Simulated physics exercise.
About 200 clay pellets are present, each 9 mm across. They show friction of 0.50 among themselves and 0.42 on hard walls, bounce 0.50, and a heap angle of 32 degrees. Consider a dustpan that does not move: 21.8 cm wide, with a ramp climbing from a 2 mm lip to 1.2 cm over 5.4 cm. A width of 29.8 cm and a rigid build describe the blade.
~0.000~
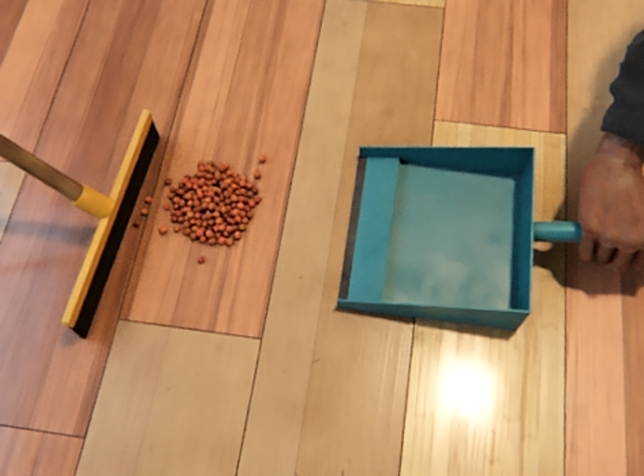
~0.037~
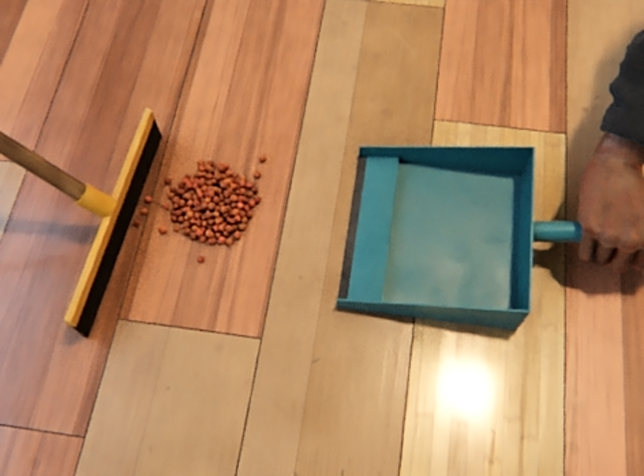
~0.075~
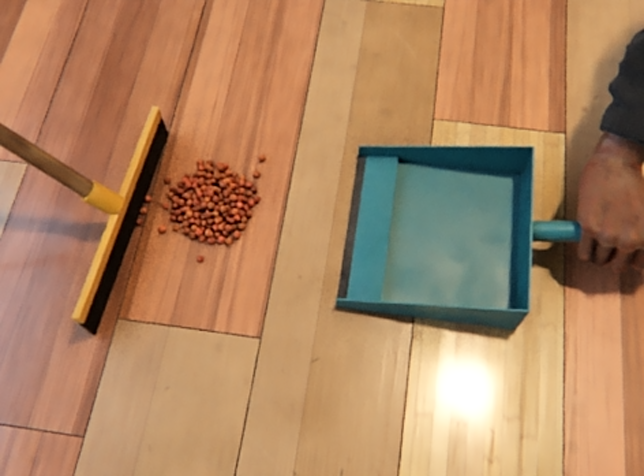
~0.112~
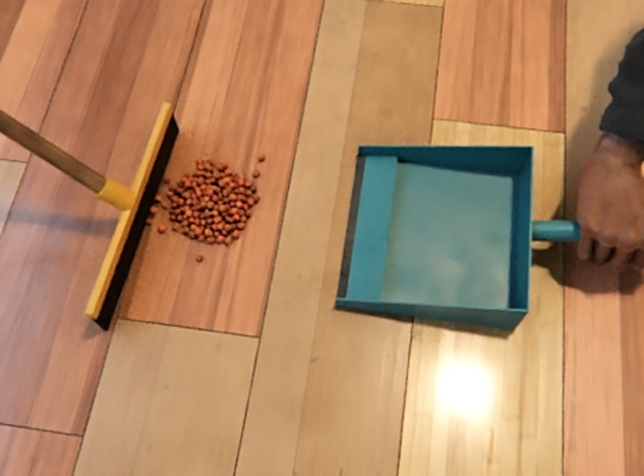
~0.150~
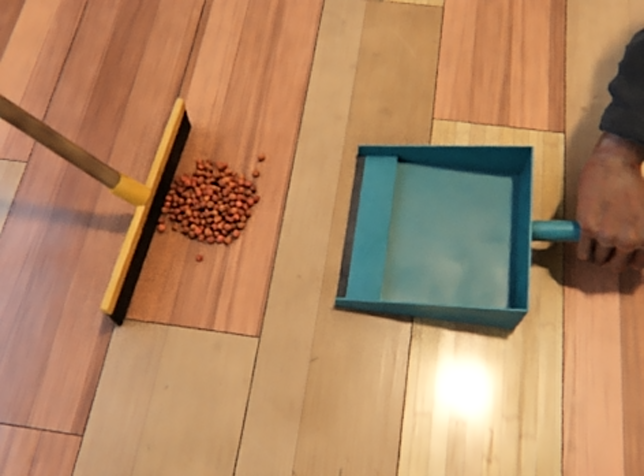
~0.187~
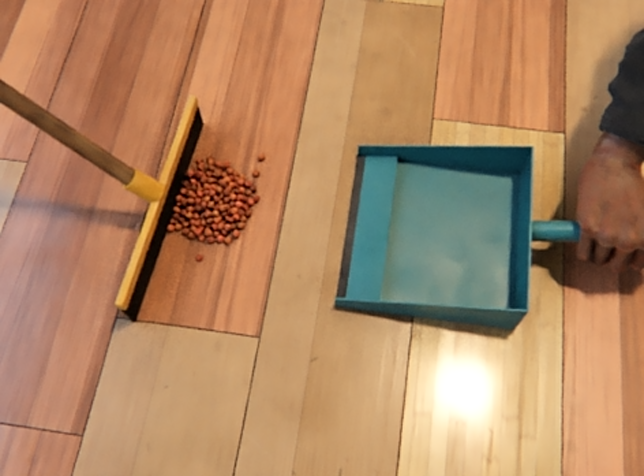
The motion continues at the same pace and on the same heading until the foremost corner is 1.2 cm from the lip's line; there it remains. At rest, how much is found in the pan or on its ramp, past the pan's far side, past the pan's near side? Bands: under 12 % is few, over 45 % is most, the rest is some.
Pan: Some; far side: Some; near side: Few.
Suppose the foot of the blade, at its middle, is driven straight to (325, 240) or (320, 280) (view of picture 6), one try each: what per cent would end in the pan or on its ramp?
About 50 and 55 per cent.
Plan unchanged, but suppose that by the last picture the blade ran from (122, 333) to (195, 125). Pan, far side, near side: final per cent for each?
Pan: 60, far side: 5, near side: 0.
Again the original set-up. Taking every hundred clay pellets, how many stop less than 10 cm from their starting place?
Around 0 per cent, give or take.
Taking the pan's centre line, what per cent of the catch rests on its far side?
Estimate: Close to 80 %.
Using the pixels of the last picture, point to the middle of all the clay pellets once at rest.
My guess is close to (354, 191).
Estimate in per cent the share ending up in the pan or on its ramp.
Close to 30 in a hundred end up there.
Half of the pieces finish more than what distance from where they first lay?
Some 20 cm.
Then, at 0.43 s, middle of the blade 13 cm from the lip; 0 % over the lip, far side 5 %, near side 0 %.
After 0.59 s, middle of the blade 6 cm from the lip; 0 % over the lip, far side 15 %, near side 0 %.
Then, at 0.88 s, middle of the blade 2 cm from the lip; 30 % over the lip, far side 20 %, near side 0 %.
At rest (1.4 s), pan 30 %, far side 20 %, near side 0 %, in front of the lip or behind the blade 45 %.
